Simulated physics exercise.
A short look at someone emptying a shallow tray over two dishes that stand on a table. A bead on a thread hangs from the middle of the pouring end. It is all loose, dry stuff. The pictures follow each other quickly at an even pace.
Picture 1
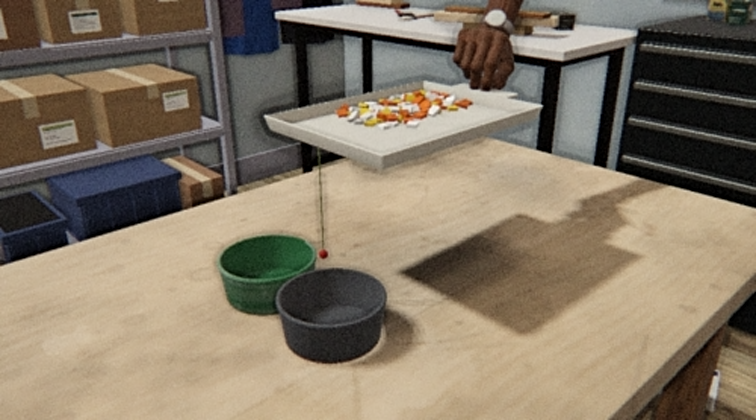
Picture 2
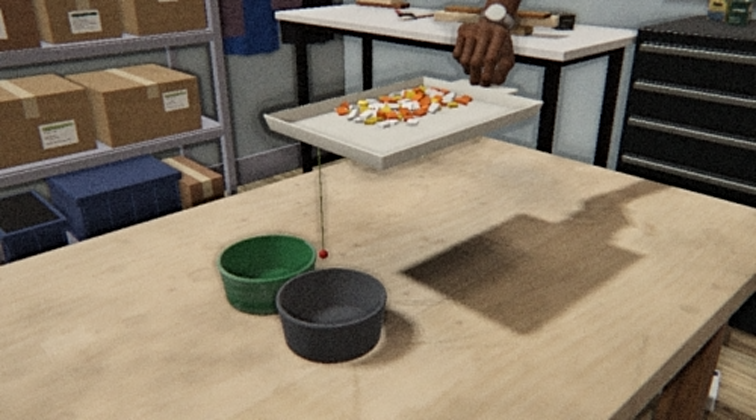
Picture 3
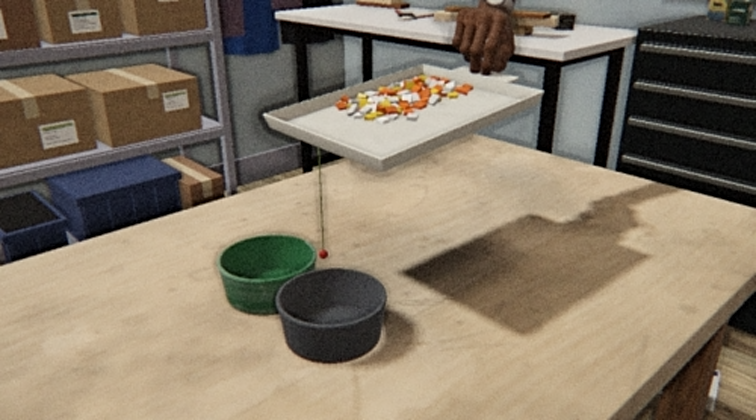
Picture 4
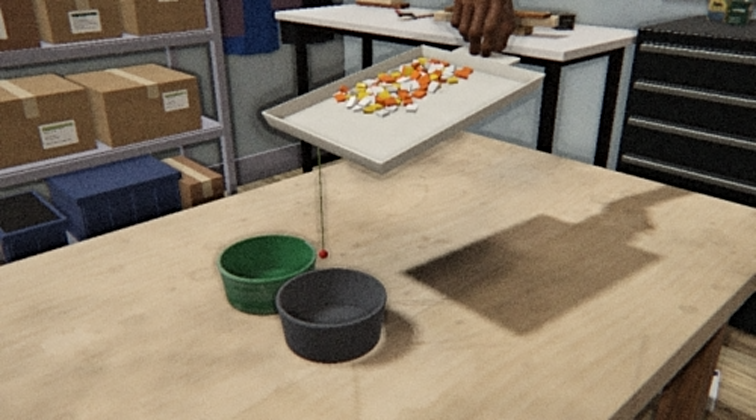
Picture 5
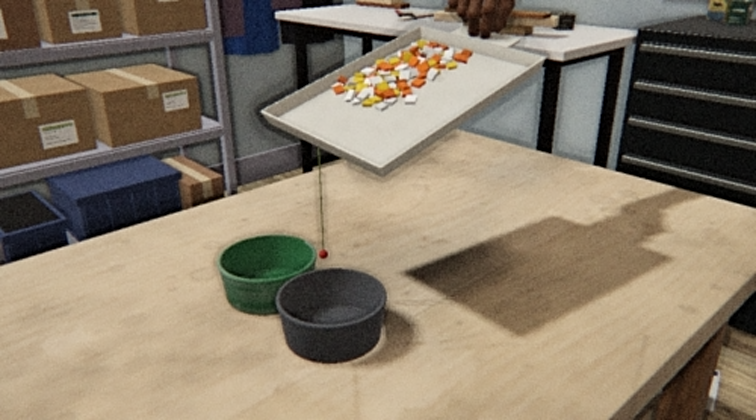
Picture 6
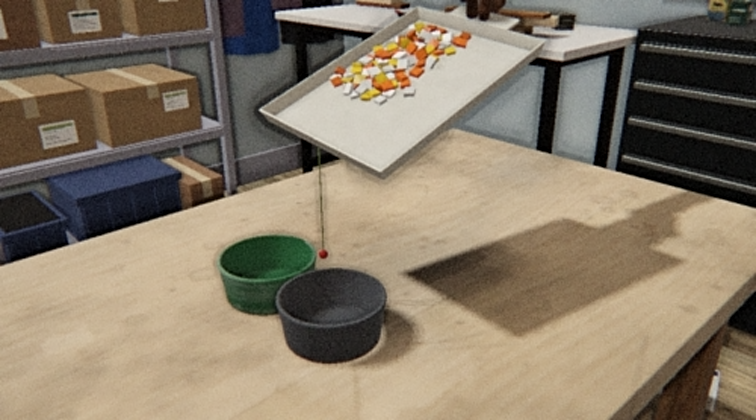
Hand tilting a shallow pale tray of orange, white and yellow pieces steadily steeper above green and dark grey dishes on a table.
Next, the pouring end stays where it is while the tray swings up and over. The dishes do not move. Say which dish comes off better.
The right dish gets more.
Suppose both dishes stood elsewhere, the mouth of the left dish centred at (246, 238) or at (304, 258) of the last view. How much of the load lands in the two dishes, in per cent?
In turn 20 and 50 in a hundred.
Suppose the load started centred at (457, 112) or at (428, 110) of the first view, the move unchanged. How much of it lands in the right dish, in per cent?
In turn 50 and 60 in a hundred.
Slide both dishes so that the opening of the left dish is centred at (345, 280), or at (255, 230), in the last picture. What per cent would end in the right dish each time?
Near 10 % and 10 %.
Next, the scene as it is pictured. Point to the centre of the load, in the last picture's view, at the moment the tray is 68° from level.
Roughly at (340, 153).
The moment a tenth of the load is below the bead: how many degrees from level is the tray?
Around 80° of tilt.
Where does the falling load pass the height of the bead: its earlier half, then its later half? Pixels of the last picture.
Around (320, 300) and then (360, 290).
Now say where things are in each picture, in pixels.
Corners of the pouring end at (270, 116) and (382, 153), level; middle of the load at (405, 105), mosaic tiles; left dish at (227, 288); right dish at (289, 332); bead on its thread at (324, 254), in the first frame.
Corners of the pouring end at (270, 115) and (382, 154), level; middle of the load at (398, 107), in the second frame.
Corners of the pouring end at (269, 114) and (382, 156), tipped barely, lowest at the right corner; middle of the load at (398, 99), in the third frame.
Corners of the pouring end at (268, 112) and (381, 160), tipped a little, lowest at the right corner; middle of the load at (398, 87), in the fourth frame.
Corners of the pouring end at (267, 110) and (381, 163), tipped clearly, lowest at the right corner; middle of the load at (396, 76), in the fifth frame.
Corners of the pouring end at (265, 109) and (380, 167), tipped clearly, lowest at the right corner; middle of the load at (394, 64); left dish at (227, 288); right dish at (289, 332), in the sixth frame.
Soon, tray tipped steeply; most on the tray; about a quarter in the air.
A while on, tray tipped past a quarter turn; a small part on the tray; about a third in the right dish; a stray few in the left dish; about a third outside both; a small part in the air.
Towards the end, tray tipped past a quarter turn; about half in the right dish; a stray few in the left dish; about half outside both.
Finally, tray tipped past a quarter turn; about half in the right dish; a stray few in the left dish; about half outside both.
